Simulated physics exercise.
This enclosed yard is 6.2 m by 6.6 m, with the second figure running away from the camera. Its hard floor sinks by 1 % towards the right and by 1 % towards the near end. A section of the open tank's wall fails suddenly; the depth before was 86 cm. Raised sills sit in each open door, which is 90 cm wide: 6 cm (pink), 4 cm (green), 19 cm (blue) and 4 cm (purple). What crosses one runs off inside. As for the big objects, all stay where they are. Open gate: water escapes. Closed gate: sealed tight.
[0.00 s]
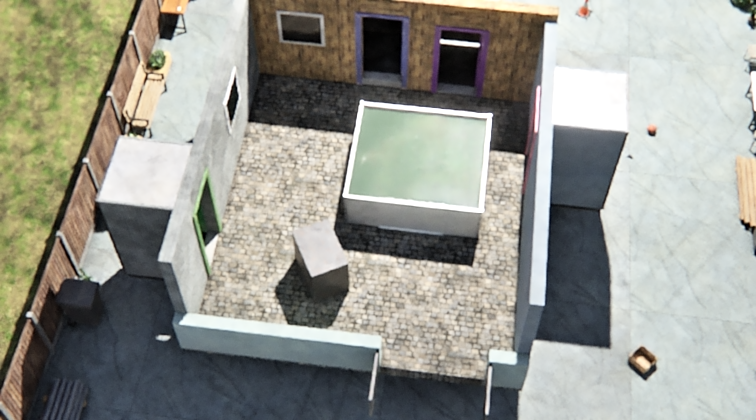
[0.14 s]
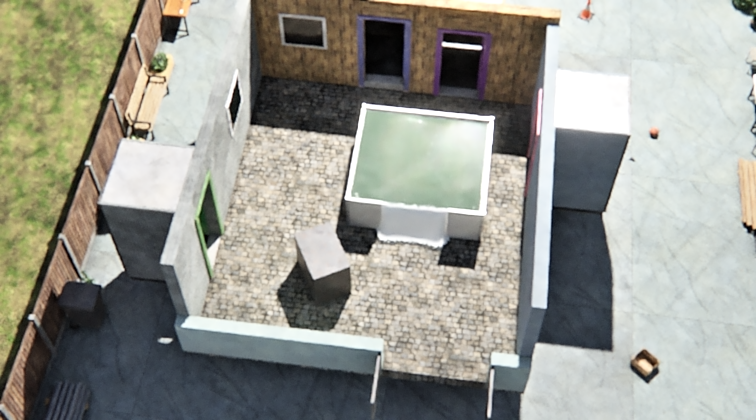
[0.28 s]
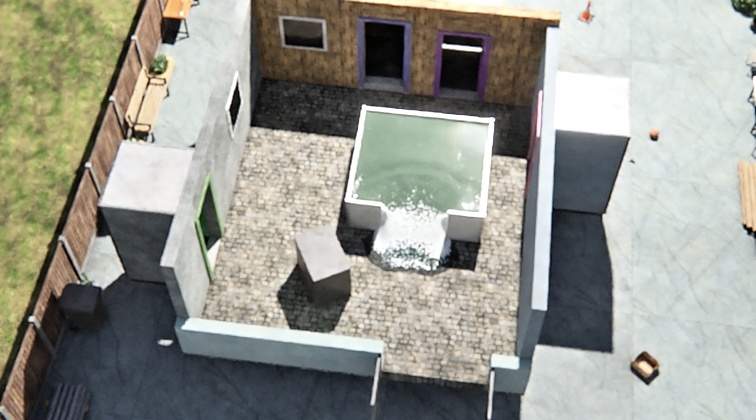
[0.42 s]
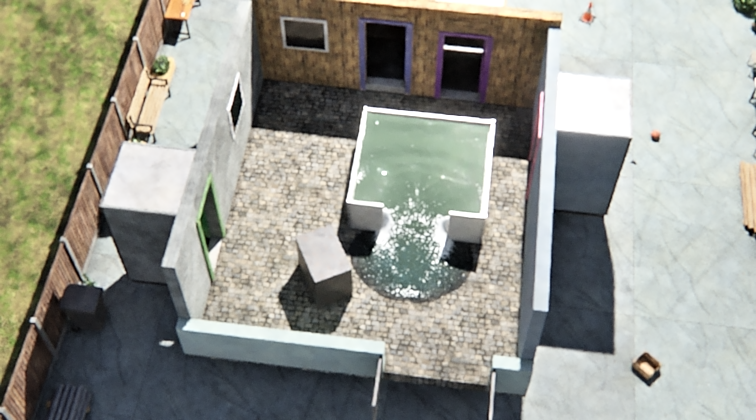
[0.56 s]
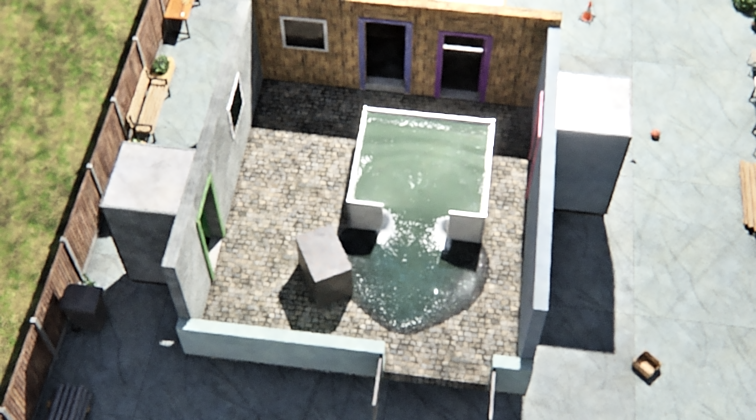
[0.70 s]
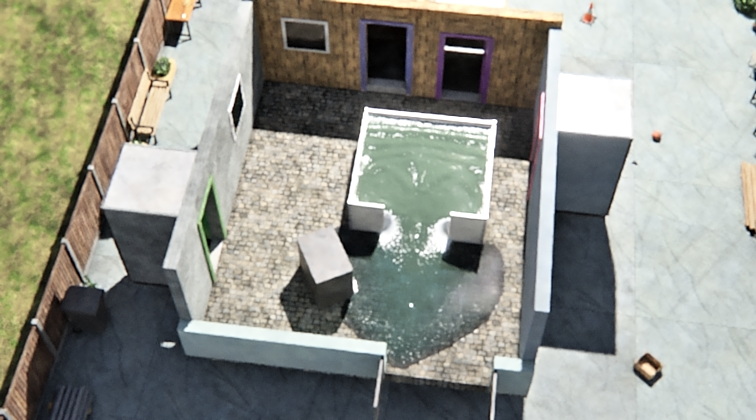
Water bursting through the near wall of a square open tank, pouring out and spreading across a walled yard's paved floor.
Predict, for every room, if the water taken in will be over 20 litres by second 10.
The pink door will not let too much through; the green door will let too much through; the blue door will not let too much through; the purple door will not let too much through.
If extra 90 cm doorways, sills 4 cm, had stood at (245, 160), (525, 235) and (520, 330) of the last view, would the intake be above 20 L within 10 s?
Door 1: Lower; door 2: Lower; door 3: Higher.
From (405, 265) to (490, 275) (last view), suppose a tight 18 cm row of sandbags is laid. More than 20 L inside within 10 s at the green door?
Well, at green the limit is broken.
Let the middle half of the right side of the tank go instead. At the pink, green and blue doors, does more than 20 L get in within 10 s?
Here's how it goes: Pink exceeds it, green falls short, blue falls short.
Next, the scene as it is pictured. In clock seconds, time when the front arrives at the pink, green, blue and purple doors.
Door times: Pink 5.0 s / green 2.6 s / blue 6.5 s / purple 8.0 s.
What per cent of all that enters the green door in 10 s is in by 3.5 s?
That works out near 15%.
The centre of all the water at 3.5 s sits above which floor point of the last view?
It lies at roughly (399, 237) in pixels.
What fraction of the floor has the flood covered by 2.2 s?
About 40 per cent.
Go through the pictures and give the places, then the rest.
In the first picture, the open tank at (419, 157) is whole and still, 86 cm deep.
In the second picture, the front is at (379, 235), 0.7 m from the gap at (414, 223); 0.4 m2 of floor is under water; 86 cm left at the back of the open tank.
In the third picture, water pours out at (414, 225) and has run 1.0 m, to (378, 262); typically 15 cm deep outside, 86 cm at the open tank's back.
In the fourth picture, water pours out at (415, 227) and has run 1.6 m, to (419, 300); typically 11 cm deep outside, 85 cm at the open tank's back.
In the fifth picture, water pours out at (415, 226) and has run 2.3 m, to (406, 331); typically 7 cm deep outside, 79 cm at the open tank's back.
In the sixth picture, water pours out at (417, 227) and has run 2.9 m, to a hidden place; typically 6 cm deep outside, 73 cm at the open tank's back.
After 1.4 s water covers 30 % of the floor and is deepest (50 cm) near (356, 357); pink door not reached, green door not reached, blue door not reached, purple door not reached.
After 2.2 s water covers 40 % of the floor and is deepest (51 cm) near (356, 357); pink door not reached, green door not reached, blue door not reached, purple door not reached.
After 3.5 s water covers 55 % of the floor and is deepest (33 cm) near (366, 359); pink door not reached, green door 10 cm at the sill, 10 L in, blue door not reached, purple door not reached.
After 6.0 s water covers 85 % of the floor and is deepest (22 cm) near (366, 359); pink door 4 cm at the sill, 0 L in, green door 8 cm at the sill, 45 L in, blue door not reached, purple door not reached.
After 10.0 s water covers 100 % of the floor and is deepest (12 cm) near (356, 357); pink door 4 cm at the sill, 0 L in, green door 5 cm at the sill, 61 L in, blue door 6 cm at the sill, 0 L in, purple door 4 cm at the sill, 2 L in.
